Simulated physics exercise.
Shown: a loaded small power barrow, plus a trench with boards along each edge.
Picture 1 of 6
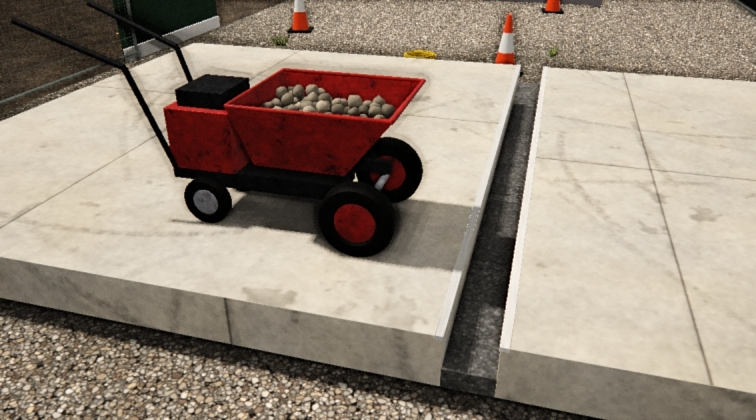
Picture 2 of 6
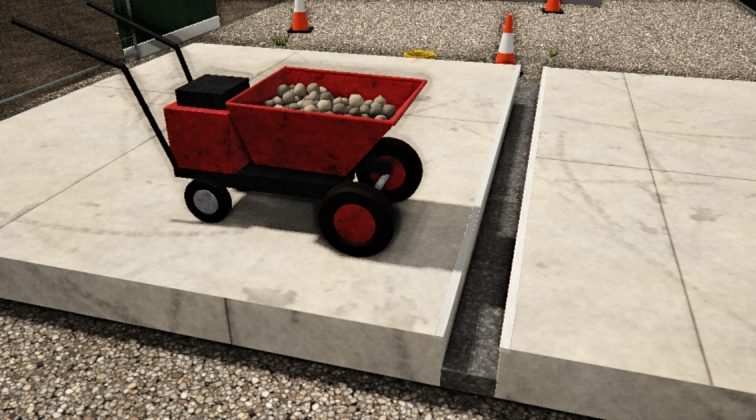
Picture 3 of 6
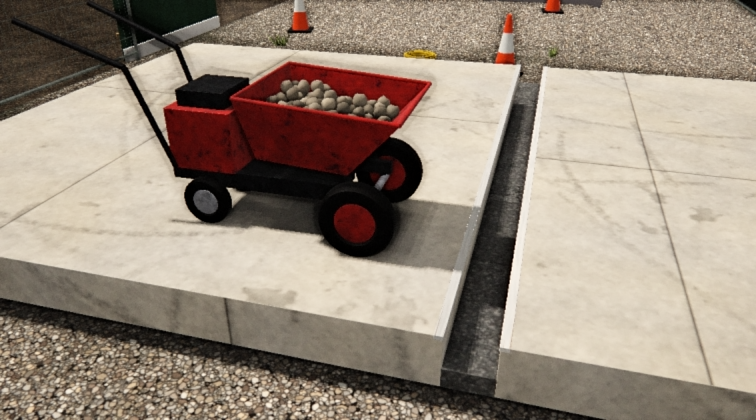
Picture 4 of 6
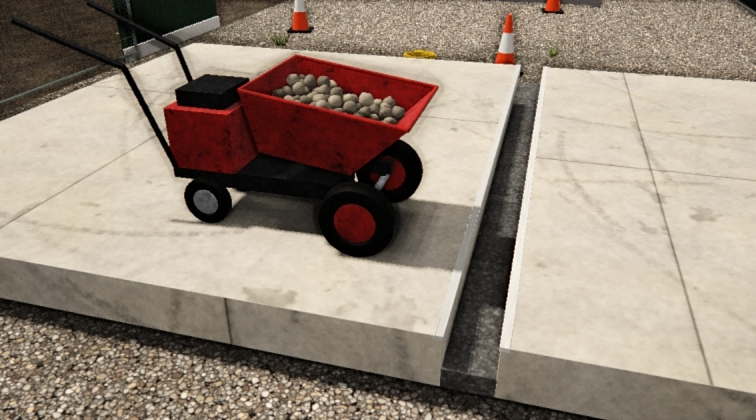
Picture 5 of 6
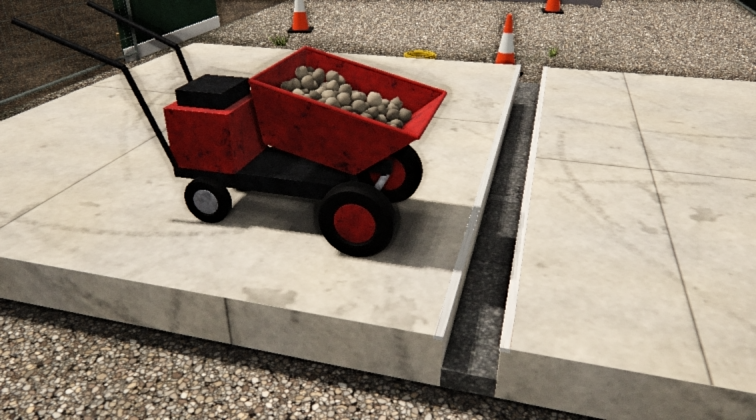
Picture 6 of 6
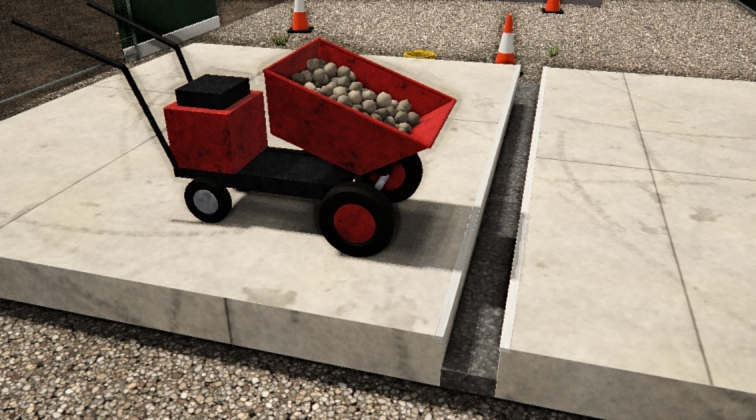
On a pale slab beside a narrow trench, a small red barrow loaded with rounded stones stood still while its skip gradually tilted forward to the right, its back end rising off the frame.
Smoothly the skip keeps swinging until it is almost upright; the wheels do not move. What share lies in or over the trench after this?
More than half.
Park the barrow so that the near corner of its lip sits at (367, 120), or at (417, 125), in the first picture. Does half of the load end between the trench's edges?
Stop 1: Beyond half. Stop 2: Short of half.
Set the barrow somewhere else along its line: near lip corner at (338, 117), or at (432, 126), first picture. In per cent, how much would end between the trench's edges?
Close to 60 in a hundred, and close to 0 in a hundred.
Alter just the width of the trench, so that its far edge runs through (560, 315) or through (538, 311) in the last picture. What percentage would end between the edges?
About 100 %, then 90 %.
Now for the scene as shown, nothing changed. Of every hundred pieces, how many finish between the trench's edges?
Roughly 65 %.
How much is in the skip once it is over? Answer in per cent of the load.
My estimate is about 0 per cent.
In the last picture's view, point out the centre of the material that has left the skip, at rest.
Once it all stops, the middle lies near (508, 250).
Soon, skip tipped steeply; all in the skip.
A while on, skip tipped right over; about half in the skip; about a quarter in or heaped over the trench; a small part beyond it; a stray few falling.
Towards the end, skip tipped right over; a stray few in the skip; about two thirds in or heaped over the trench; about a third beyond it.
Finally, skip tipped right over; a stray few short of the trench; about two thirds in or heaped over the trench; about a third beyond it.
